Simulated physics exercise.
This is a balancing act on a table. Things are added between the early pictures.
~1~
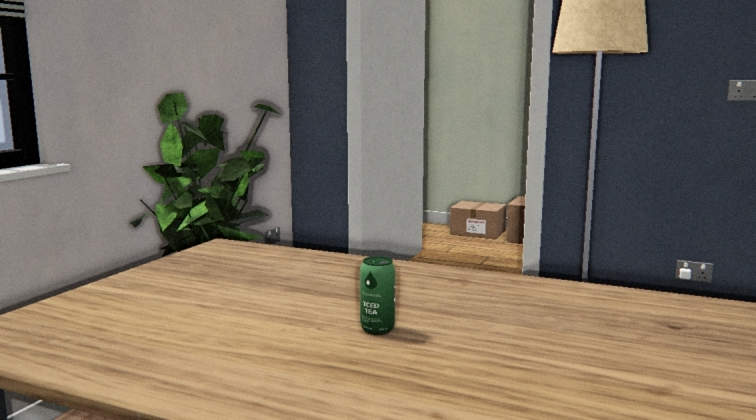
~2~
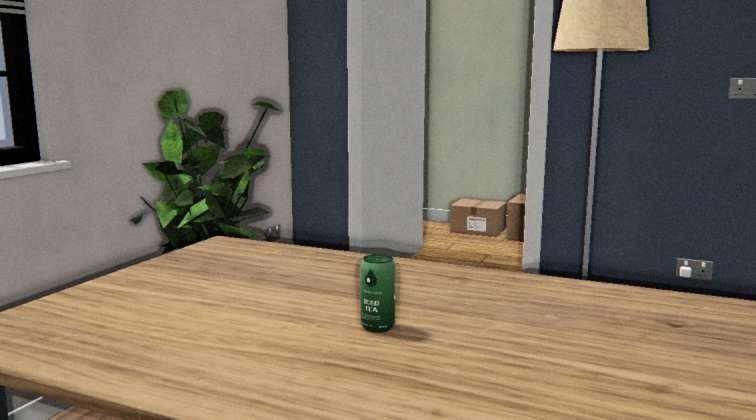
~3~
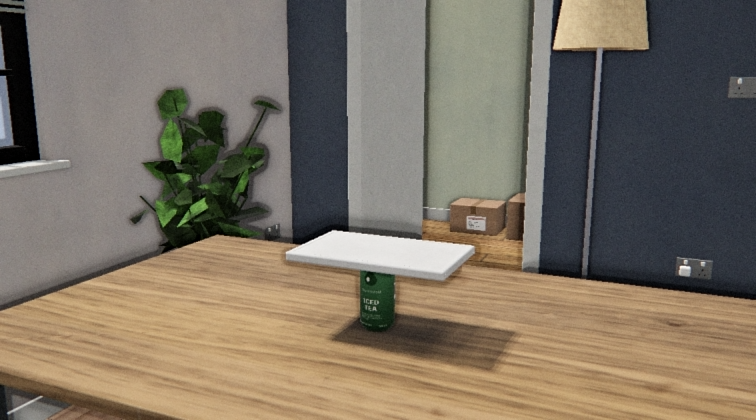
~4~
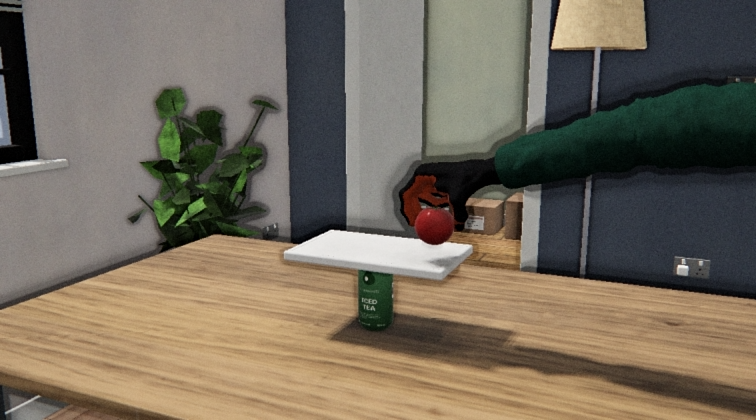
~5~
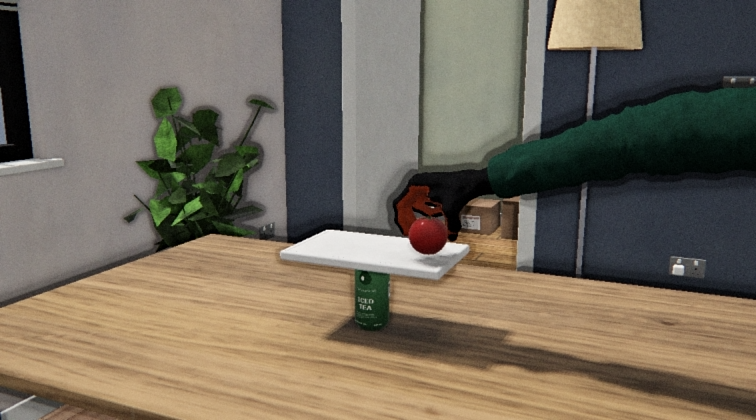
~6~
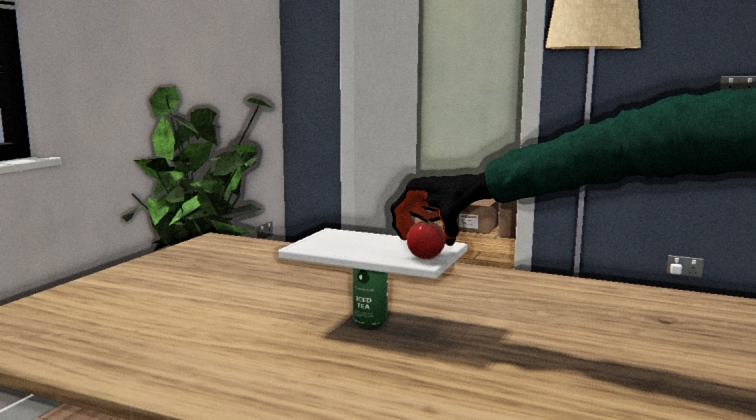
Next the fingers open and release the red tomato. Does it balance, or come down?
It gives way.
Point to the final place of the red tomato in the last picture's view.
Near (435, 328).
Then, 0.50 s after the last picture, red tomato now fallen; white lid tipped 72° from how it was.
Then, 1.90 s after the last picture, white lid on its side.
At rest, fallen, white lid and red tomato; green can in place. Seen from the same camera at the end, red tomato near (435, 328). The stack loses its balance.
